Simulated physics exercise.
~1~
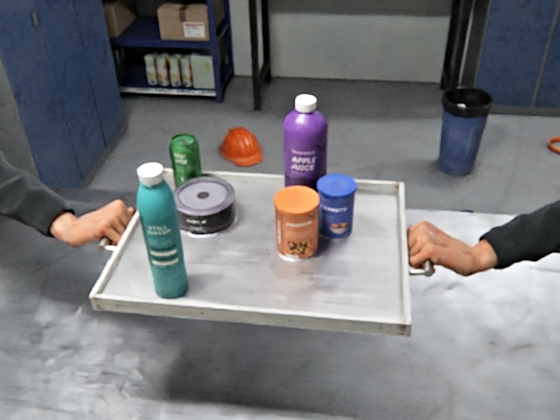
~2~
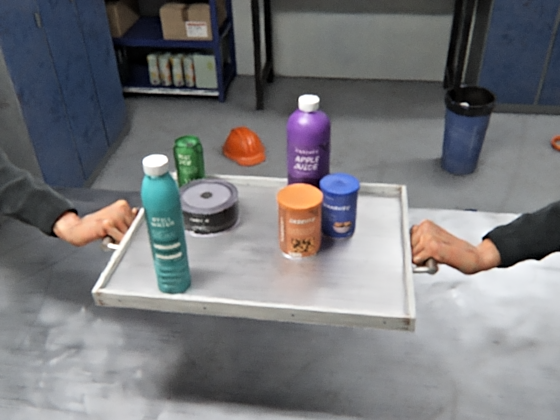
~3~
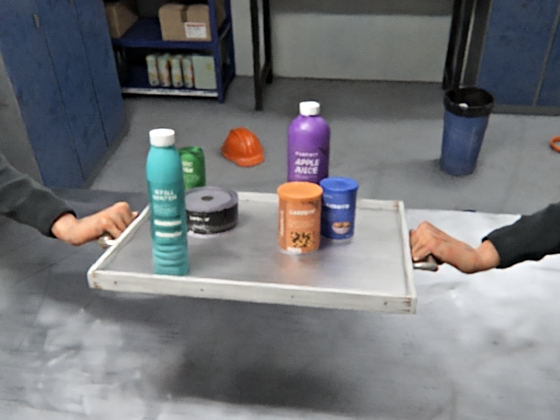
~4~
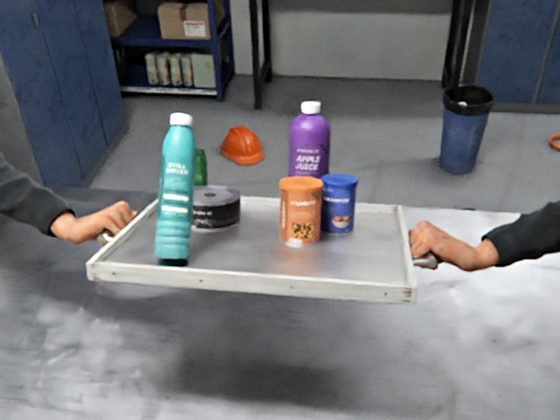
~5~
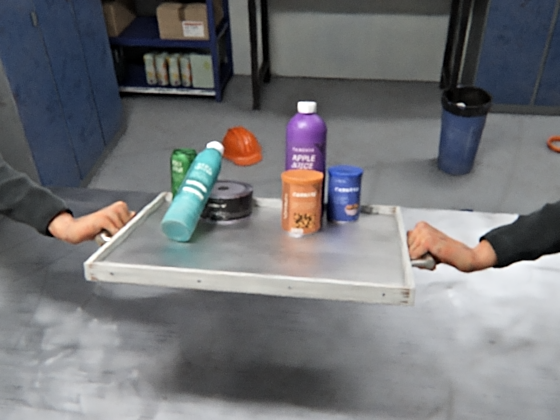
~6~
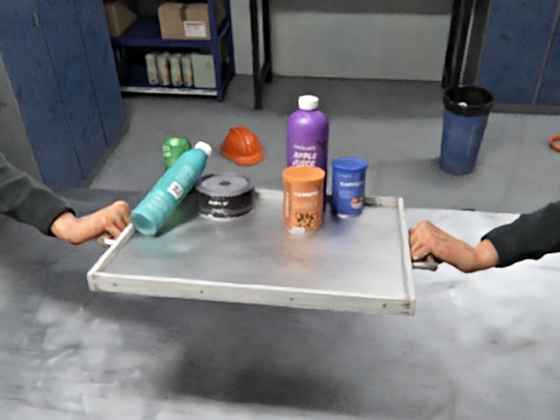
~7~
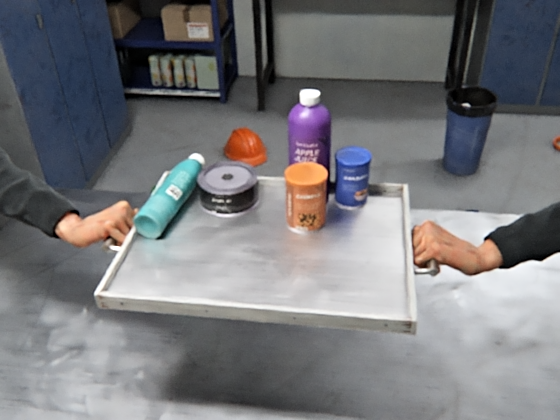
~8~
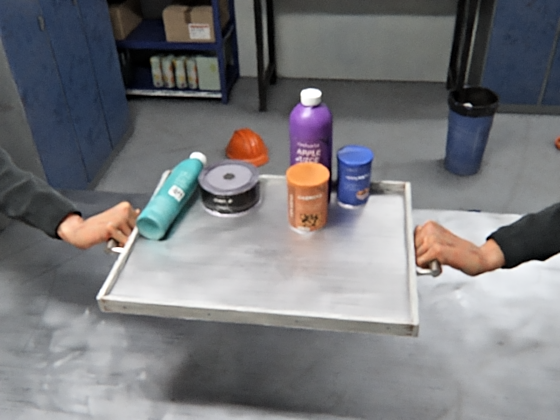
In the video, two hands tilt a tray of bottles, a tub, a can and tins away from the viewer; the turquoise bottle topples, other items slide, and the green can disappears from the tray as it levels, leaving the turquoise bottle on its side and both tins upright.
